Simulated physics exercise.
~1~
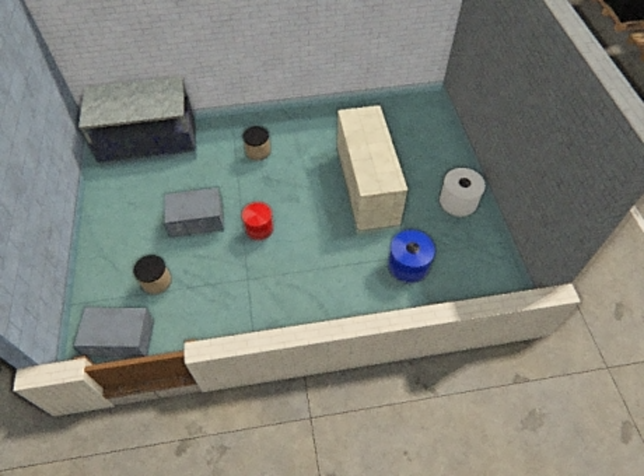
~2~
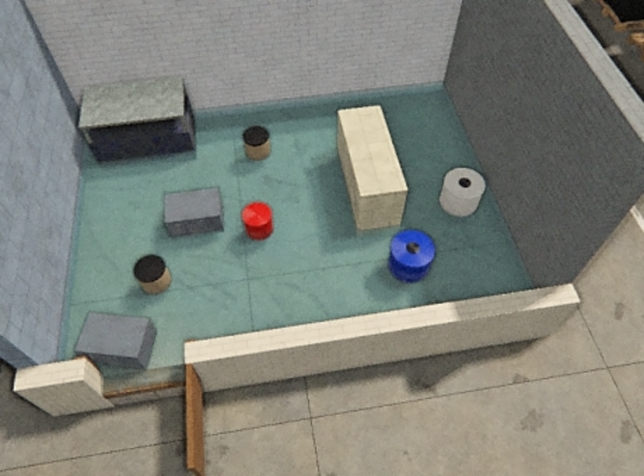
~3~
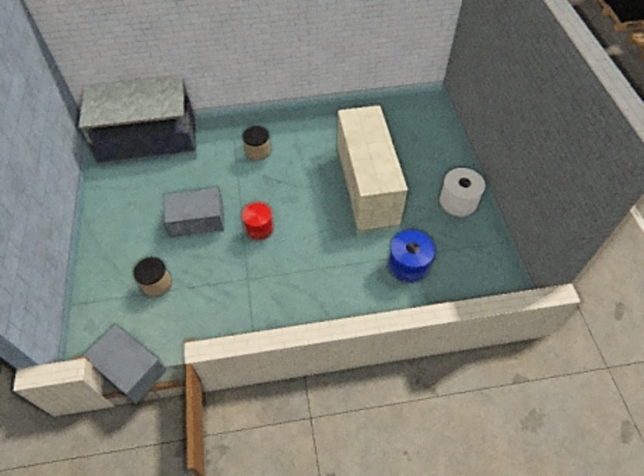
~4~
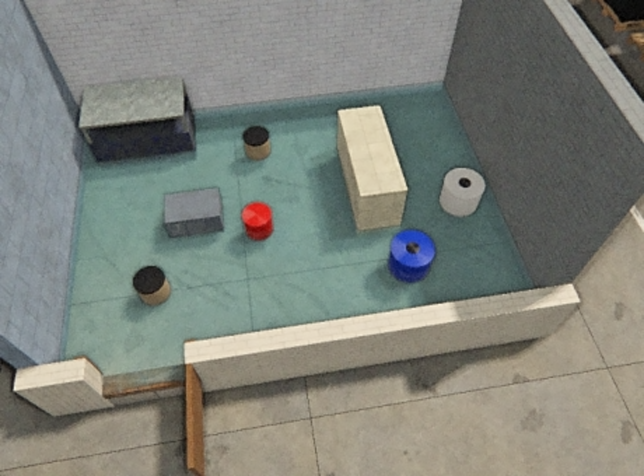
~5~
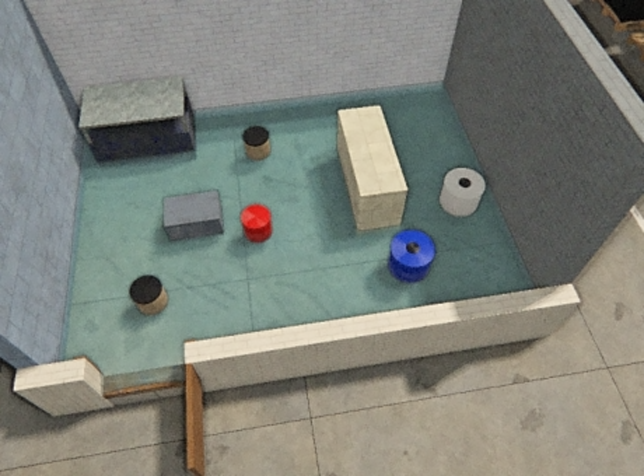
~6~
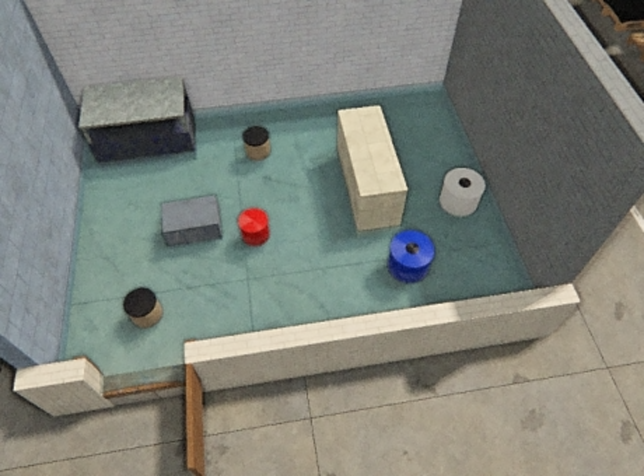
A grey crate slides out through the opened door, then a black-topped tub and red pail drift slightly.
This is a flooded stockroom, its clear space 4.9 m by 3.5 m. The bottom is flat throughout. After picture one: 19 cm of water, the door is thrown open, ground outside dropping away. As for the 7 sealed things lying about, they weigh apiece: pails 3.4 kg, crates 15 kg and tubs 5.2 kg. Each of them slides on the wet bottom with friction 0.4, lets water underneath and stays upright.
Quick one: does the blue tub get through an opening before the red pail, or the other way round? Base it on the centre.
The red one gets through first.
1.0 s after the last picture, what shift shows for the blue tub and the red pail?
About 10 and 30 cm by then.
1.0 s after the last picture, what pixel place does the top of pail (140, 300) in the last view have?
(125, 346) or thereabouts.
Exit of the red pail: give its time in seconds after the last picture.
Somewhere near 8.0 s.
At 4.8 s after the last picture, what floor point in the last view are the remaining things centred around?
Averaged position, last view: Near pixel (273, 257).
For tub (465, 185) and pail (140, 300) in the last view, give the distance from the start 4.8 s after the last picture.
Respectively, 20 cm and gone out.
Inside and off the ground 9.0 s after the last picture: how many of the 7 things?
That would be 3 of them.
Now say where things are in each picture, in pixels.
The first picture shows the blue tub at (413, 248), afloat; the red pail at (257, 214) floats; 19 cm deep round most things; 0 of 7 have shifted.
The second picture shows the blue tub at (413, 248) floats; the red pail at (257, 214) floats; 19 cm deep round most things; 1 of 7 have shifted.
The third picture shows the blue tub at (413, 248), afloat; the red pail at (257, 214) floats; about 2930 L in view; 1 of 7 have shifted.
The fourth picture shows the blue tub at (413, 248), afloat; the red pail at (257, 214), afloat; 19 cm deep round most things; 2 of 7 have shifted.
The fifth picture shows the blue tub at (413, 248), afloat; the red pail at (256, 217), afloat; 18 cm deep round most things; 2 of 7 have shifted.
The sixth picture shows the blue tub at (412, 249), afloat; the red pail at (253, 220), afloat, 8 cm from its start; about 2840 L in view; 4 of 7 have shifted.
Then, 1.0 s after the last picture the blue tub is near (405, 251), 0.1 m from its start, afloat; the red pail is near (243, 231), 0.3 m from its start, afloat; 1 of 7 are out; 6 afloat.
Then, 4.8 s after the last picture the blue tub is near (341, 262), 0.8 m from its start, afloat; the red pail is near (183, 273), 1.0 m from its start, afloat; 2 of 7 are out; 5 afloat.
Then, 9.0 s after the last picture the blue tub is near (315, 273), 1.0 m from its start, afloat; the red pail has gone out (8.2 s after the last picture); 4 of 7 are out; 3 afloat.
Then, 13.0 s after the last picture the blue tub is near (236, 292), 1.9 m from its start, afloat; the red pail has gone out (8.2 s after the last picture); 4 of 7 are out; 3 afloat.
